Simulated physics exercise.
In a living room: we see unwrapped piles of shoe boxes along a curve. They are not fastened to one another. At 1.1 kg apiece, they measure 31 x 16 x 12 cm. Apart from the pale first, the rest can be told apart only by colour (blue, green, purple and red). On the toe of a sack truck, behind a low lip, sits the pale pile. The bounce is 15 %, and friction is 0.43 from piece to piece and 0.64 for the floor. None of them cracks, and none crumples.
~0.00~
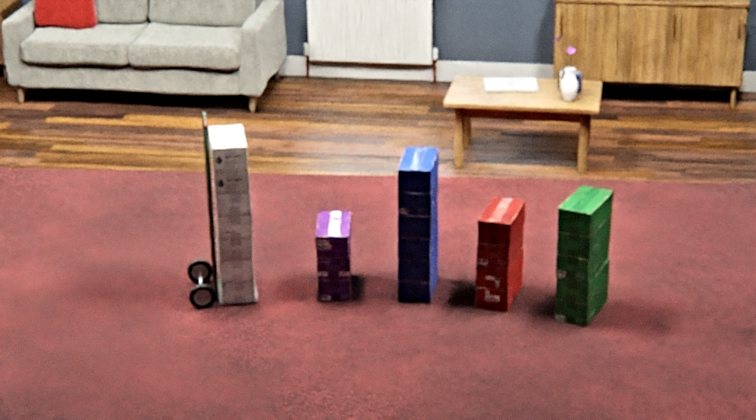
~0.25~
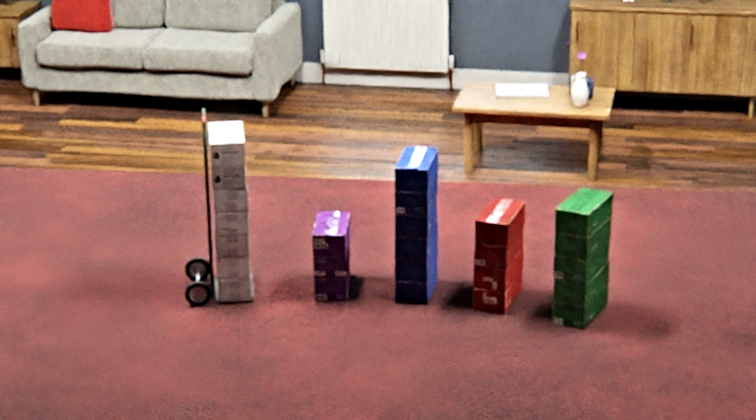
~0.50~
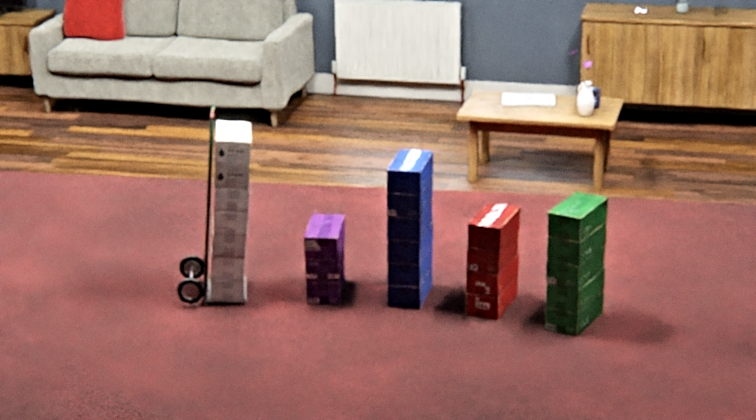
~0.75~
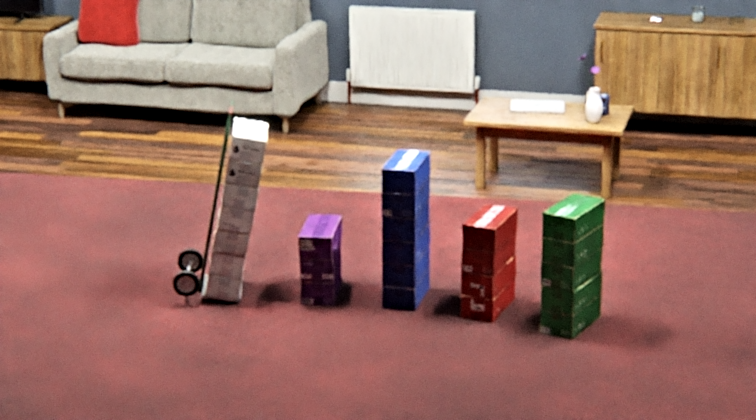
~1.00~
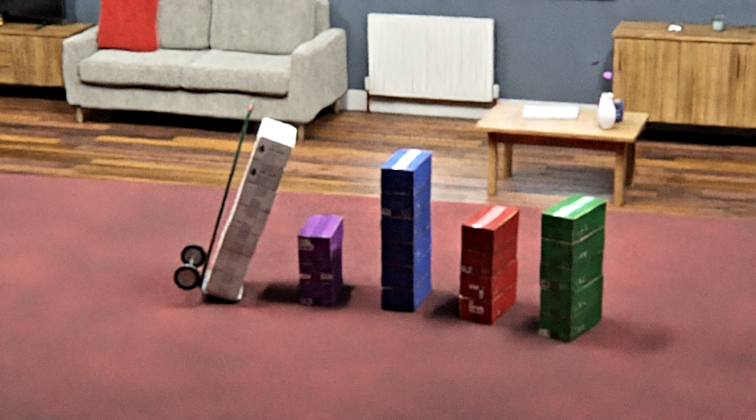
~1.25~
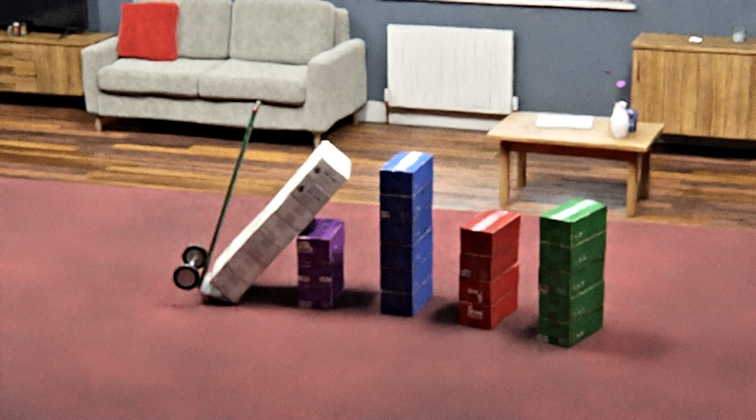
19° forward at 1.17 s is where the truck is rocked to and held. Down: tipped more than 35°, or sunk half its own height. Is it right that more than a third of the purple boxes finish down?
No, fewer than a third do.
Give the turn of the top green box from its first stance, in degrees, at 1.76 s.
Rotation: Approx. 0°.
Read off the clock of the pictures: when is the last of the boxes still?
4.0 s, give or take.
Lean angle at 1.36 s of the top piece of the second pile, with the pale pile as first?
About 0°.
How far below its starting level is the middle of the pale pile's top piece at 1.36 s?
About 25 cm.
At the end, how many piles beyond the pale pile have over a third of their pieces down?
Tally: 0.
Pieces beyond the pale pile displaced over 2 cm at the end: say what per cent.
The shifted ones make up 20 per cent.
By 1.36 s, 7 of the pale pile down; none of the 3 purple boxes down (0 of 18 in all colours); top purple box moved 20 mm.
By 1.76 s, 7 of the pale pile down; none of the 3 purple boxes down (0 of 18 in all colours); top purple box tilted 5°; top blue box moved 12 mm.
When it is over (4.3 s), 7 of the pale pile down; none of the 3 purple boxes down (0 of 18 in all colours); top purple box moved 7 cm; top blue box unmoved. That is 0 per cent. In pixels of the last frame, middles, top purple box near (336, 240), top blue box near (408, 174).
